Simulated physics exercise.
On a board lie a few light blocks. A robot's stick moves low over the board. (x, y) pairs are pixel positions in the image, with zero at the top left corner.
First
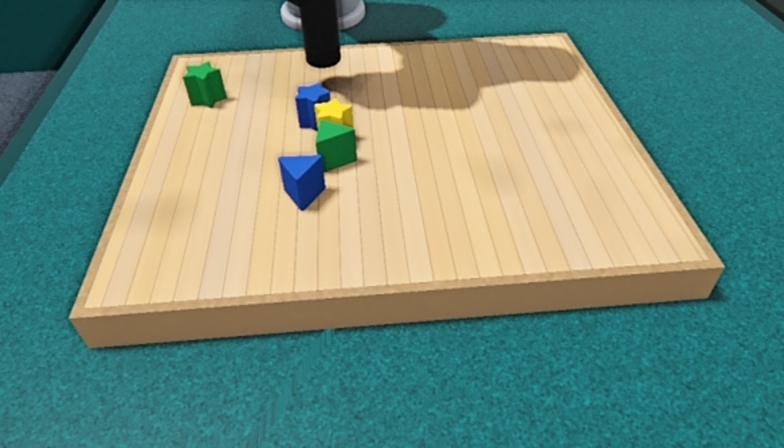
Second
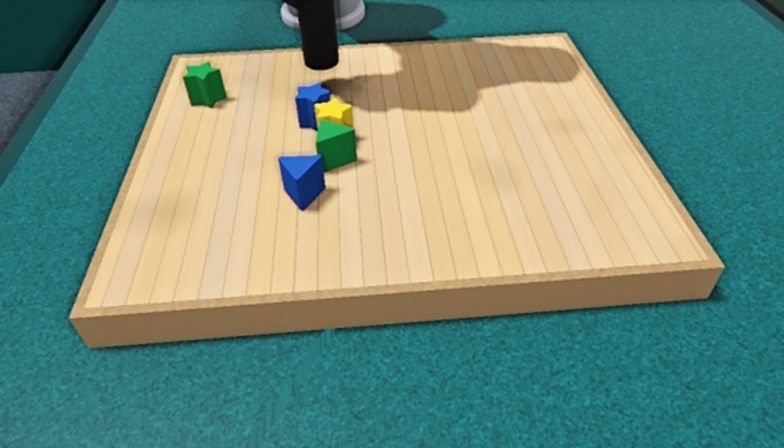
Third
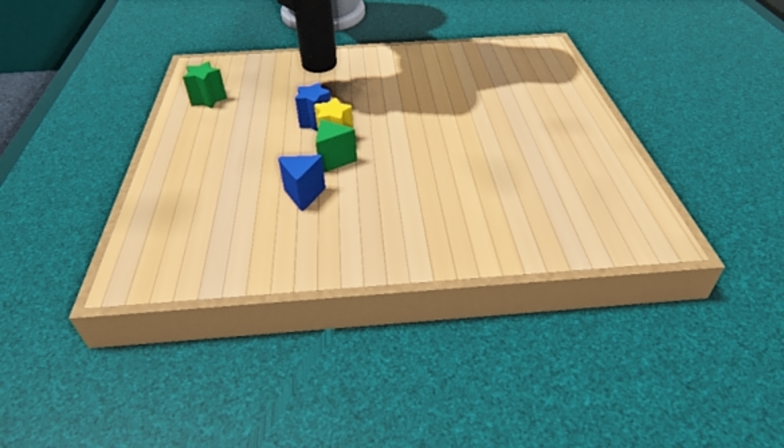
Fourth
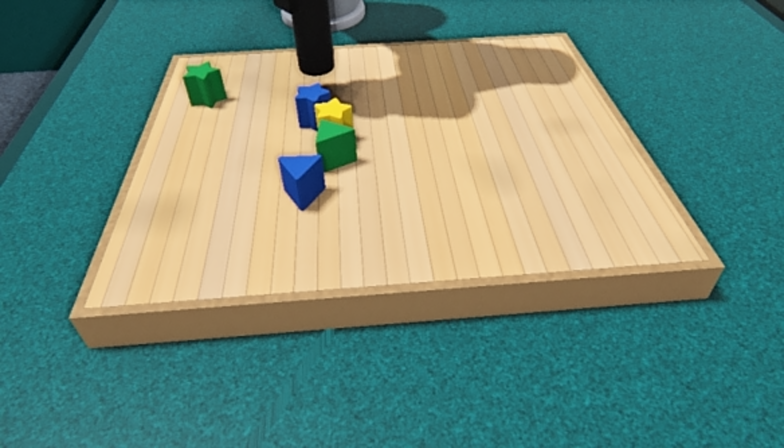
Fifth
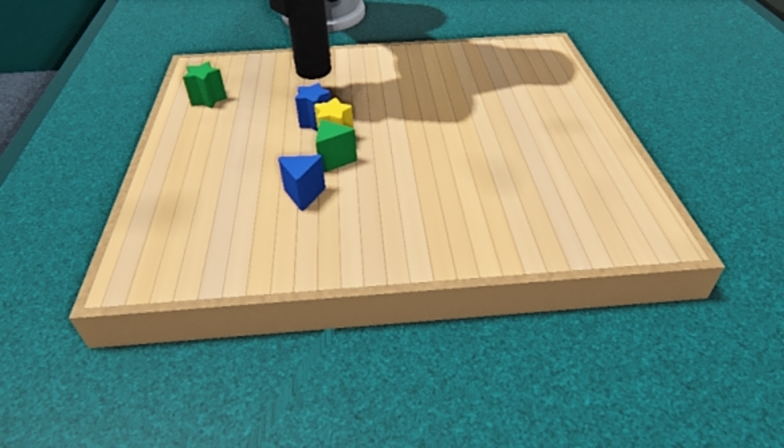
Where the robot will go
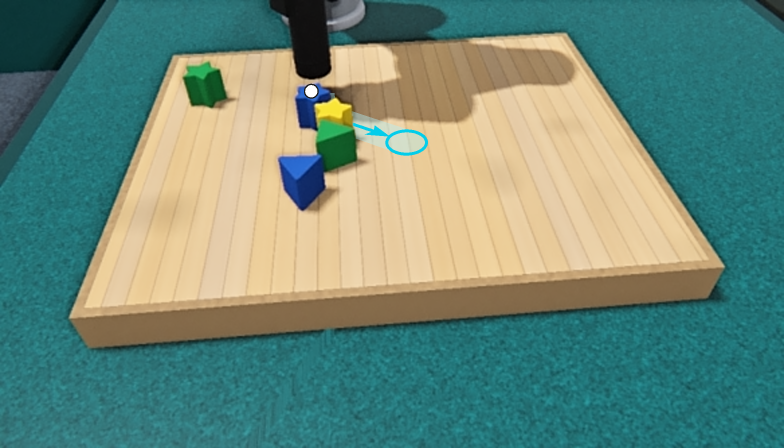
On a wooden board, a black stick moves slightly toward still blue, green and yellow blocks.
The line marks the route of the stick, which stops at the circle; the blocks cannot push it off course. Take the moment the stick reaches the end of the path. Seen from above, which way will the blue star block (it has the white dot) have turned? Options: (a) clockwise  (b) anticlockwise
Letter a.
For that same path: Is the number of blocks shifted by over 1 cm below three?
No, that is not what happens.
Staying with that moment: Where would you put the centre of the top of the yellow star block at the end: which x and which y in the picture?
Its top middle: (334, 121).
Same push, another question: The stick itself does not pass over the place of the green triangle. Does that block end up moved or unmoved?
It shifts.
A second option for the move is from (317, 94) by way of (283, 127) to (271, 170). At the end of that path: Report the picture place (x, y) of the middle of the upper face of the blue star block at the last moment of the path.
If I read the scene right, the answer is (308, 102).
The drawn path runs from (317, 94) over (329, 116) and (366, 129) to (407, 142); the dot is on the blue star block.
On the path given first. One third of the way, stick (327, 93); blue star block (316, 103), turned 30° clockwise; green triangle (331, 133); yellow star block (335, 115).
Two thirds of the way, stick (365, 105); blue star block (322, 106), turned 60° clockwise; green triangle (332, 139), turned 20° anticlockwise; yellow star block (334, 121).
At the end, stick (407, 118); blue star block (322, 106), turned 60° clockwise; green triangle (332, 139), turned 20° anticlockwise; yellow star block (334, 121).
